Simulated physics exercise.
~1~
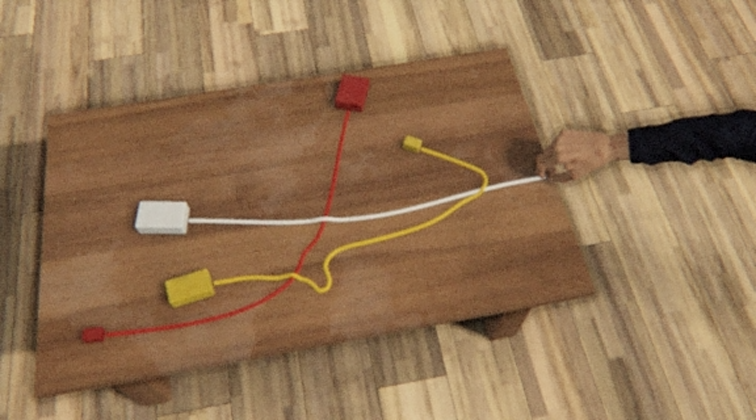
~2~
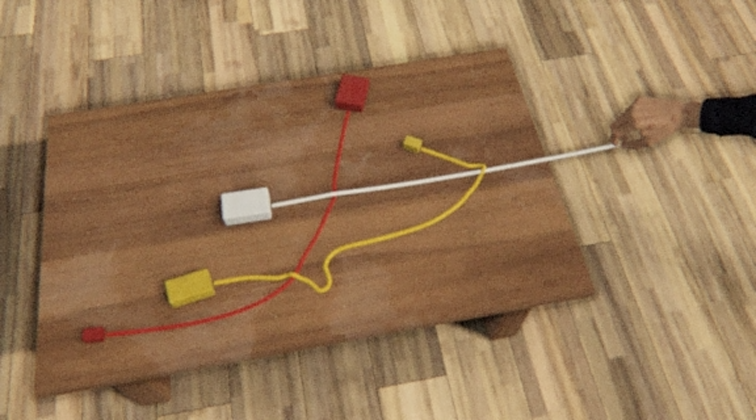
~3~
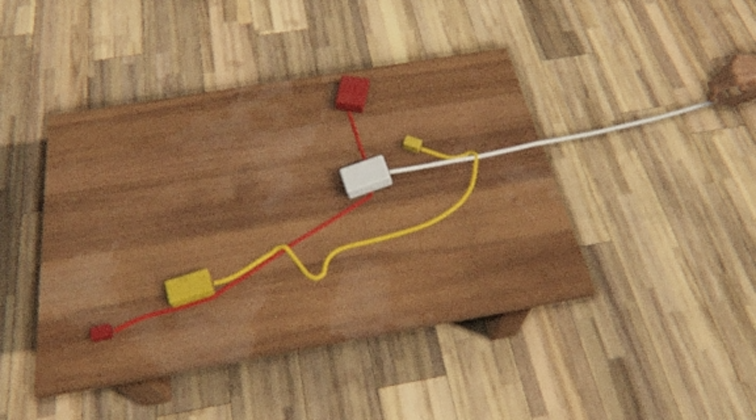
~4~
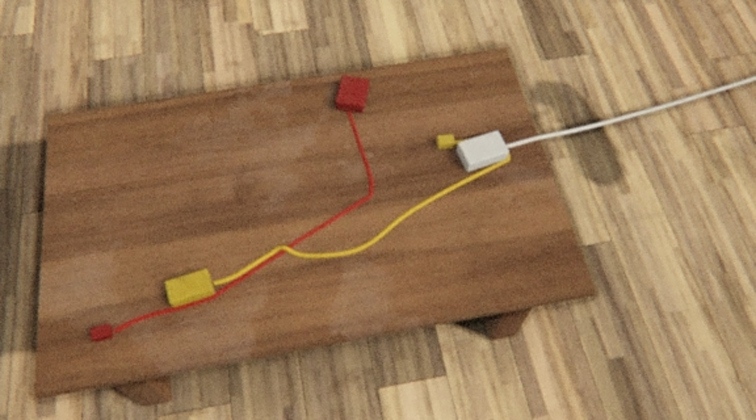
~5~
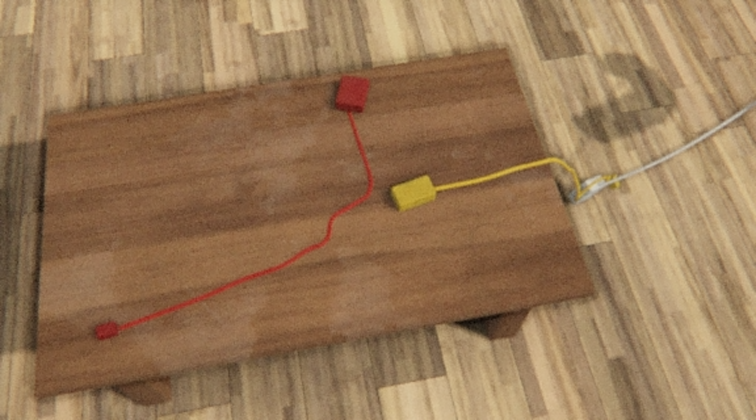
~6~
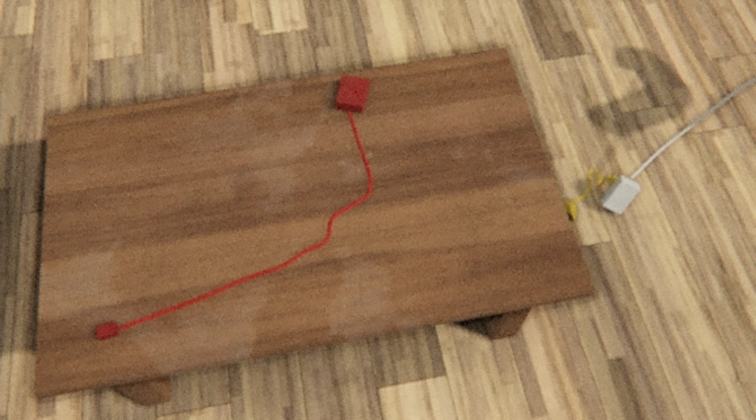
A hand pulls the white lead right, dragging the yellow one off the table too.
